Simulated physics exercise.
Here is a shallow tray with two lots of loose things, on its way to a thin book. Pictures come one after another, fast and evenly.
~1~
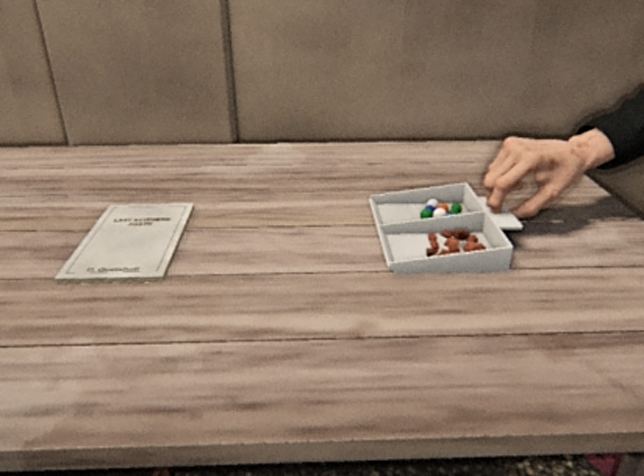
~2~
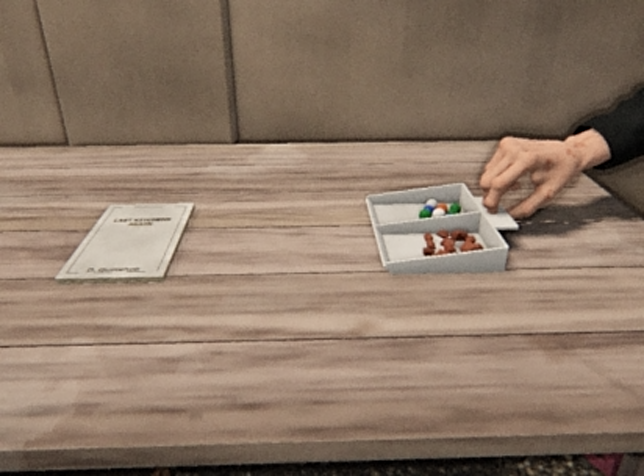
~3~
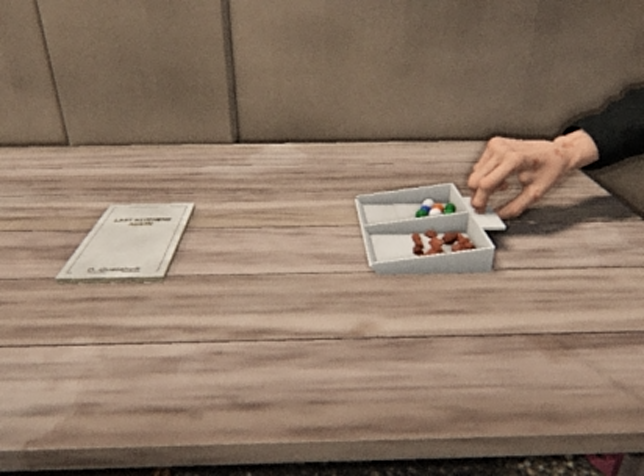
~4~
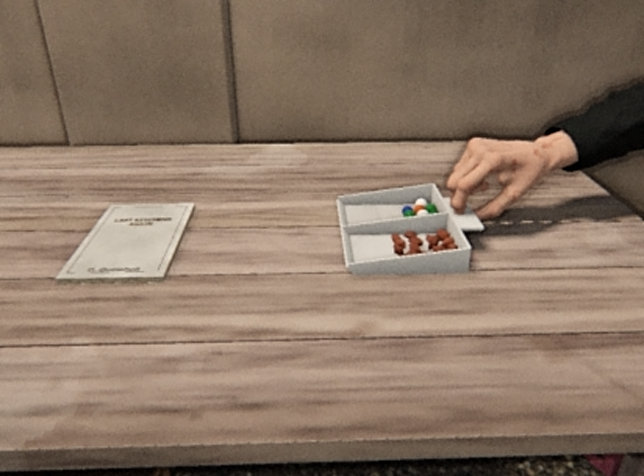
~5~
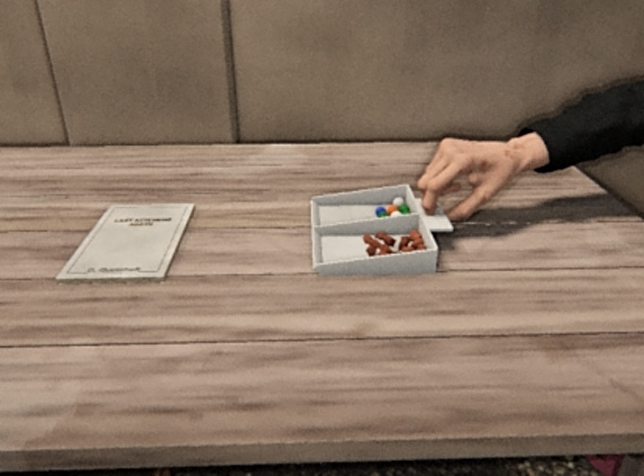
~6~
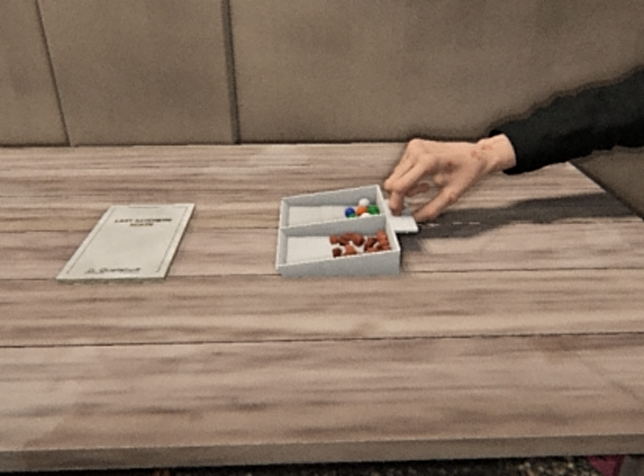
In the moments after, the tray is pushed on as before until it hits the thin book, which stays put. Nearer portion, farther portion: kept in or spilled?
Nearer portion: Kept in; farther portion: Some spilled.
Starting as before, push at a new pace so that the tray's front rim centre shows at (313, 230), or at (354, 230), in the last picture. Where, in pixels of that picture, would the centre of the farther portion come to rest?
Roughly (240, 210), then (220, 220).
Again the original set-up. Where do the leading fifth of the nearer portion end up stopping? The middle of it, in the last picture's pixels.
Centre close to (176, 250) px.
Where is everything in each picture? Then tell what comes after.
Front rim at (378, 228), at rest; thin book at (122, 255); nearer portion at (453, 248), a few bits of crushed brick; farther portion at (443, 209), a few glass marbles, in the first frame.
Front rim at (374, 228), hardly any of the way covered; farther portion at (442, 210), in the second frame.
Front rim at (362, 229), a small part of the way covered; nearer portion at (436, 249), in the third frame.
Front rim at (342, 229), about a quarter of the way covered; farther portion at (420, 210), in the fourth frame.
Front rim at (313, 230), about a third of the way covered; nearer portion at (385, 250), in the fifth frame.
Front rim at (279, 231), about half of the way covered; thin book at (123, 256); nearer portion at (351, 251); farther portion at (362, 212), in the sixth frame.
Then, 0.08 s after the last picture, tray still sliding, front rim near (234, 232); nearer portion all inside; farther portion all inside.
Then, 0.27 s after the last picture, tray stopped at the thin book; nearer portion all inside, moved towards the front rim; farther portion all inside, moved towards the front rim.
Then, 0.48 s after the last picture, tray stopped at the thin book; nearer portion all inside, moved towards the front rim; farther portion about half out of the tray.
By the end, tray stopped at the thin book; nearer portion all inside, moved towards the front rim; farther portion about half out of the tray.
